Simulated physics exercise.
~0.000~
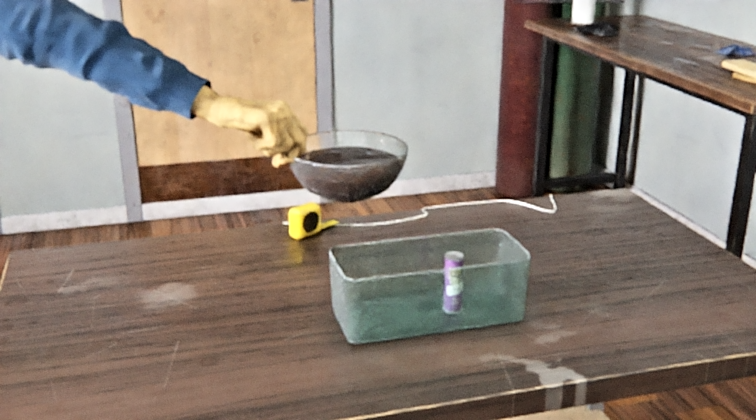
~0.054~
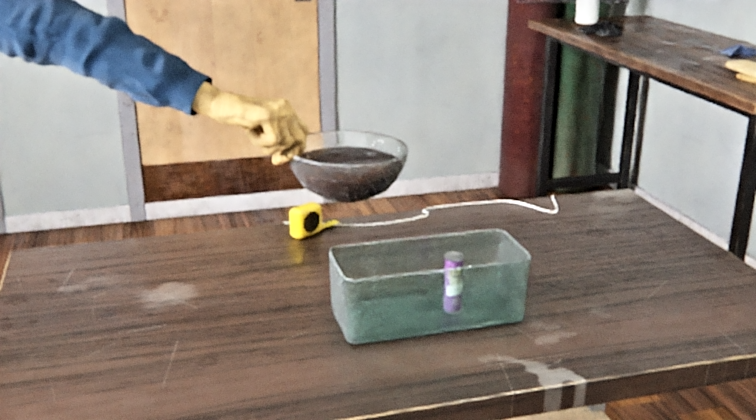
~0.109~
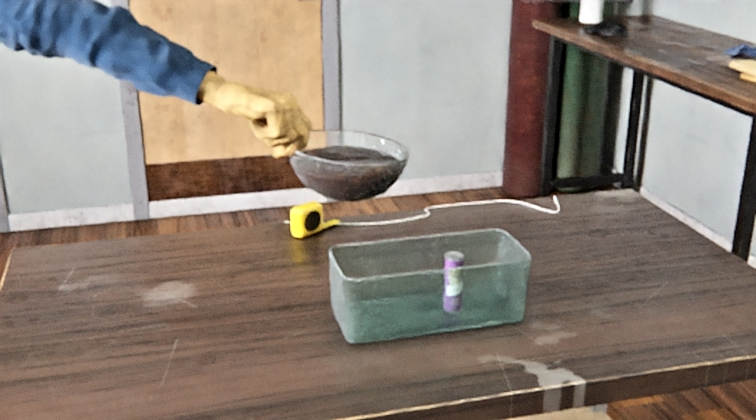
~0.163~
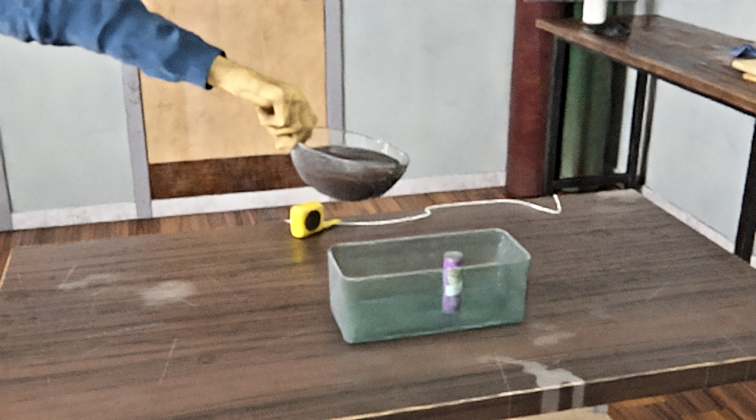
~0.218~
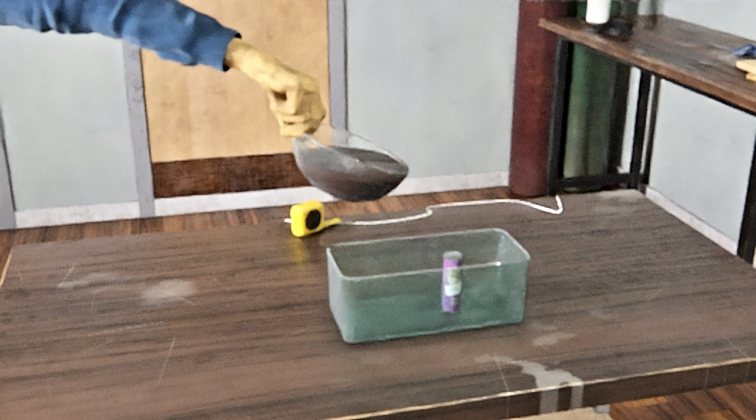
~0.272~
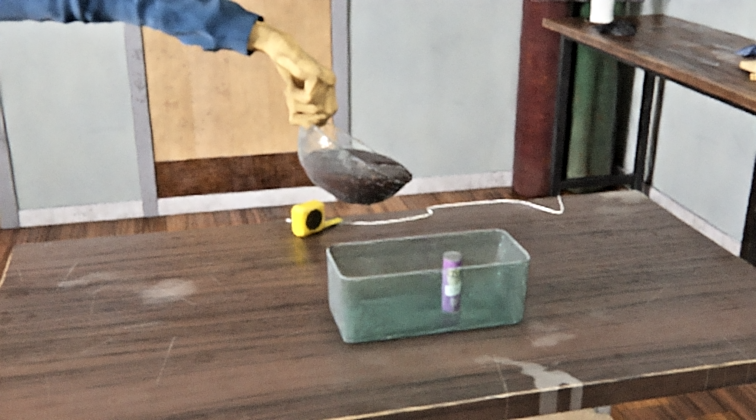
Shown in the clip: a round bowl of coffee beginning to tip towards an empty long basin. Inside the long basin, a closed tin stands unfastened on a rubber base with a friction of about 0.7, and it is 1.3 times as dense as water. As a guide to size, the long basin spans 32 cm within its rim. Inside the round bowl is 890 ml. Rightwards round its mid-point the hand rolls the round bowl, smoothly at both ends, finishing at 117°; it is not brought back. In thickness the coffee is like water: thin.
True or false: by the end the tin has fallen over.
True.
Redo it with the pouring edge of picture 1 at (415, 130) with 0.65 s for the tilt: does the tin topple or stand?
After that, the tin overturns.
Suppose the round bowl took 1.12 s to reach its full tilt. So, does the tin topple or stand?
In that case the tin stays vertical.
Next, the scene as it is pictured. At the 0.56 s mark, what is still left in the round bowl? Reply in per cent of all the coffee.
About 4 percent.
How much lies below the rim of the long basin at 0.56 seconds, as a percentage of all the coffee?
Near 62 in a hundred.
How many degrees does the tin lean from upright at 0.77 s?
0°.
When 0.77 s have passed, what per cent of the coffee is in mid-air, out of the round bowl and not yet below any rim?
About 5 per cent.
After 0.56 s the tilt is 101° and 4 per cent is still to pour; the tin stands where it began.
After 0.77 s the tilt is 117° and 0 per cent is still to pour; the tin stands 1 cm from where it began.
After 1.00 s the tilt is 117° and 0 per cent is still to pour; the tin leans 38°.
After 1.24 s the tilt is 117° and 0 per cent is still to pour; the tin lies on its side.
In the end the tin lies on its side.
